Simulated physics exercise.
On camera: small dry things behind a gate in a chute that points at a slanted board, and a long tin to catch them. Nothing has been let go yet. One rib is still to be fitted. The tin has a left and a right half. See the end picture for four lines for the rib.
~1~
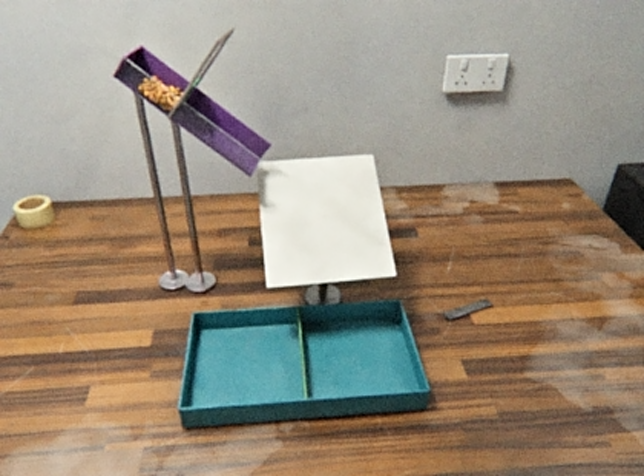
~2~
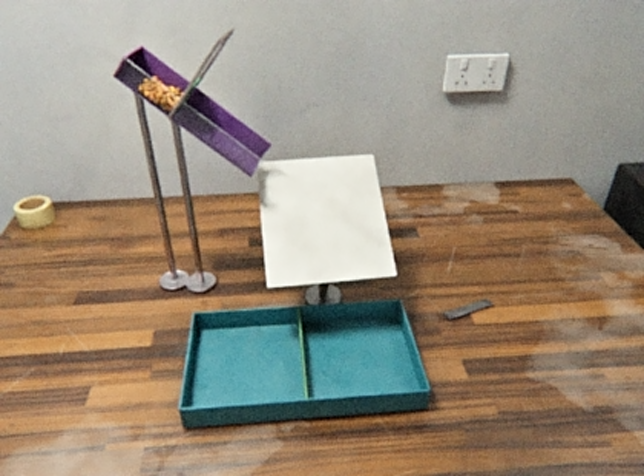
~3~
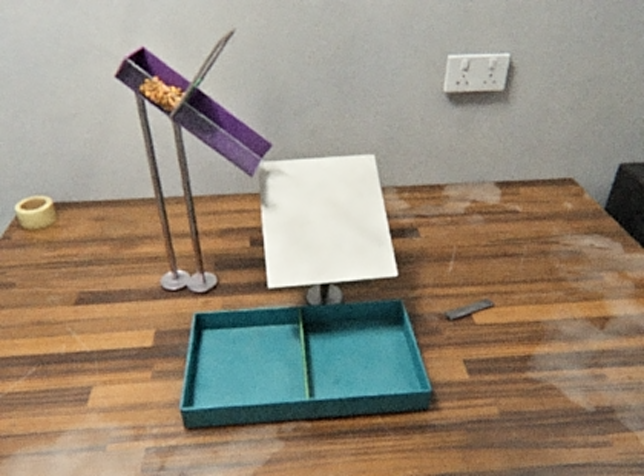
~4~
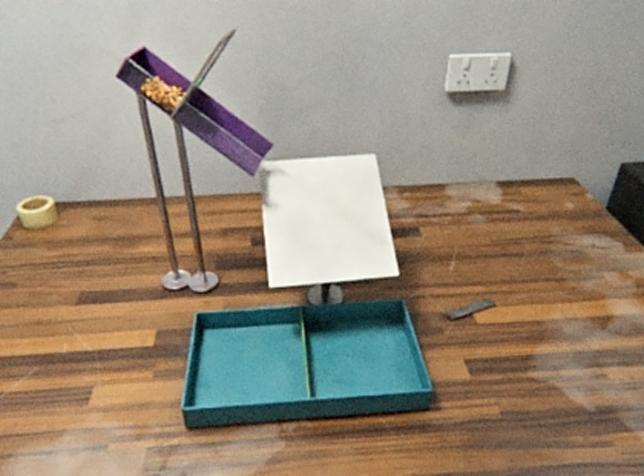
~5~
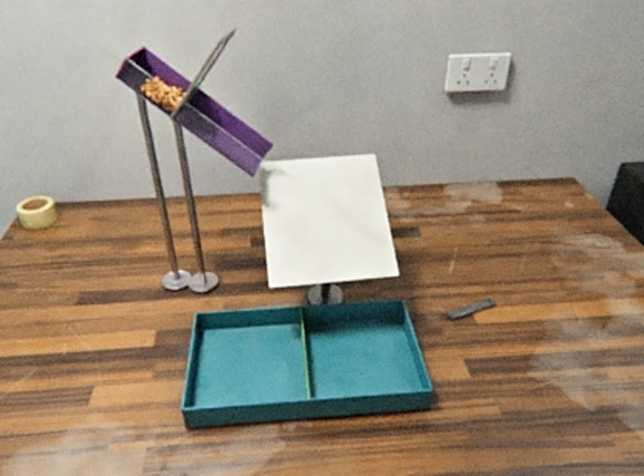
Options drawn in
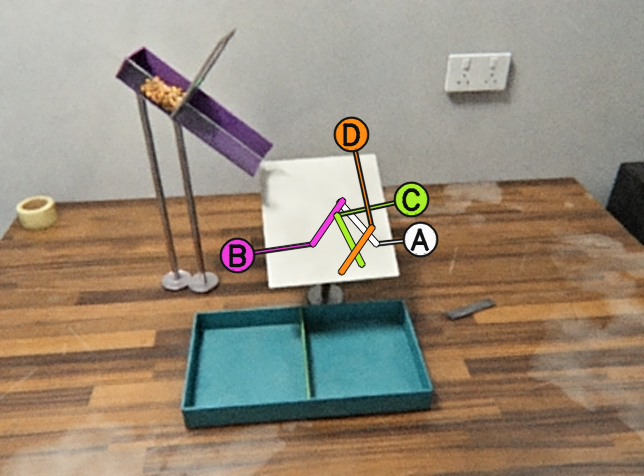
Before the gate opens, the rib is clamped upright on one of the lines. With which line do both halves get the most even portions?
I would pick line B.
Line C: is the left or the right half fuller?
The right half.
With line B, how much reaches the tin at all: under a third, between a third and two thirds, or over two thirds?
It is over two thirds.
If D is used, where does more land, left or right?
More lands on the right.
On the marked copy, line A from (339, 202) to (376, 243); line B from (342, 200) to (312, 243); line C from (336, 215) to (361, 264); line D from (371, 227) to (341, 271).
With A, of what is caught, only a few in the left half, all but a few in the right.
With B, of what is caught, close to two thirds in the left half, close to a third in the right.
With C, of what is caught, only a few in the left half, all but a few in the right.
With D, of what is caught, a small share in the left half, all but a few in the right.
